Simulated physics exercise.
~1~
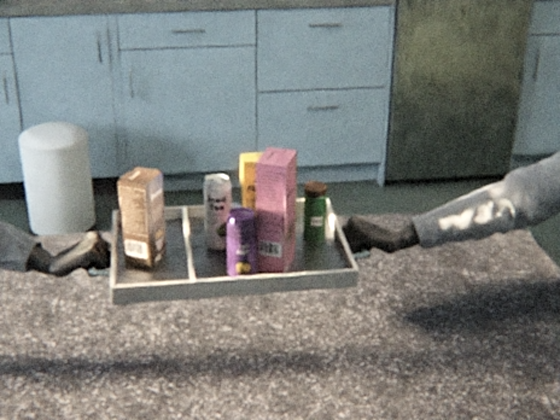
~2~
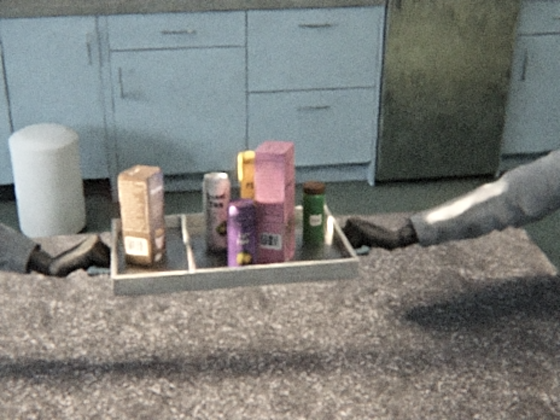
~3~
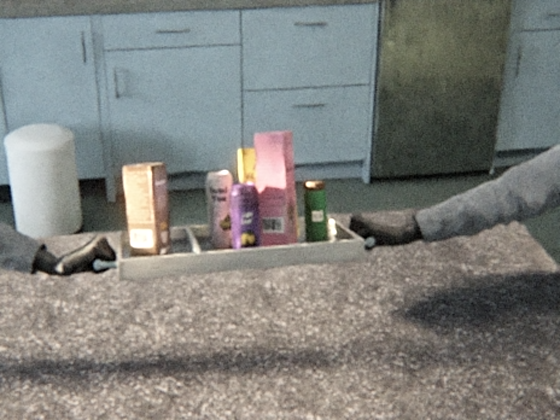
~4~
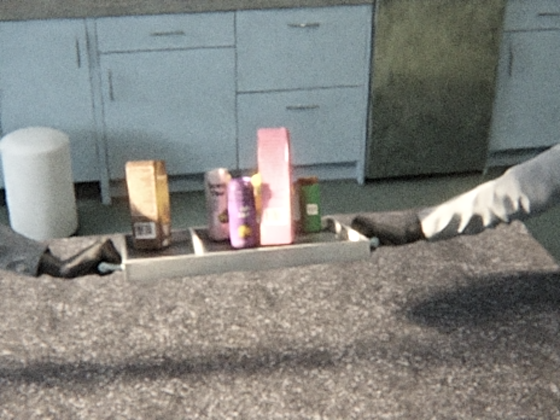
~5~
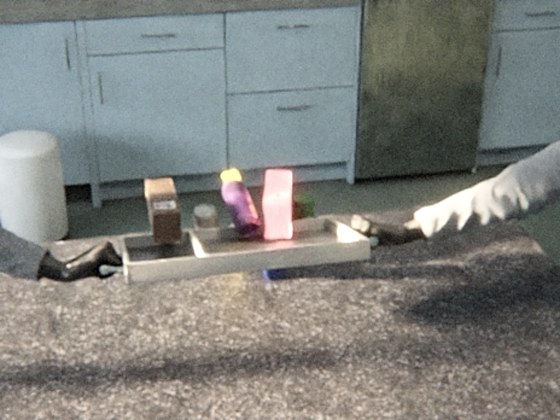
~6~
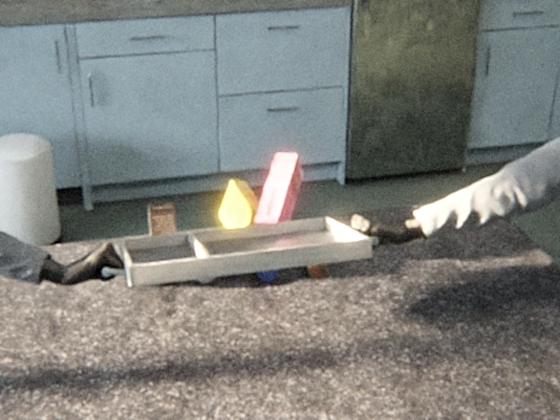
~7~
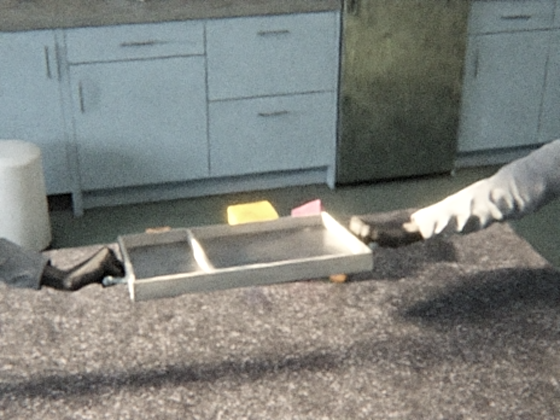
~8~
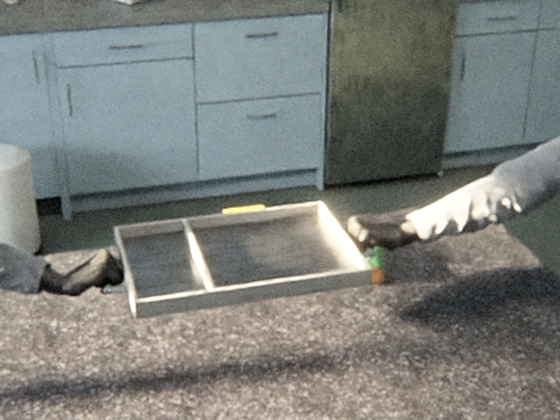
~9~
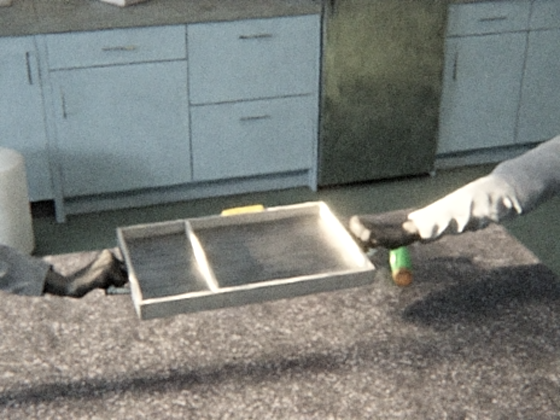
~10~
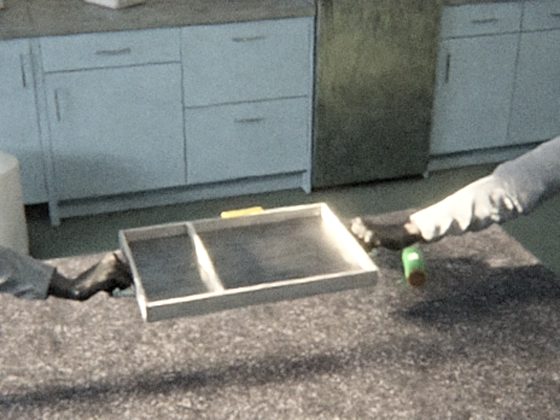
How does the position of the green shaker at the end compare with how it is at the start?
At the start the green shaker stands upright on the tray. By the end it is lying on its side, off the tray to the right.
The video shows two gloved hands holding a tray of cartons, cans and shakers over a speckled table. The tray tips with its far edge down, the items lean and fall off, and the hands bring it back, empty, with the green shaker lying near the right hand.
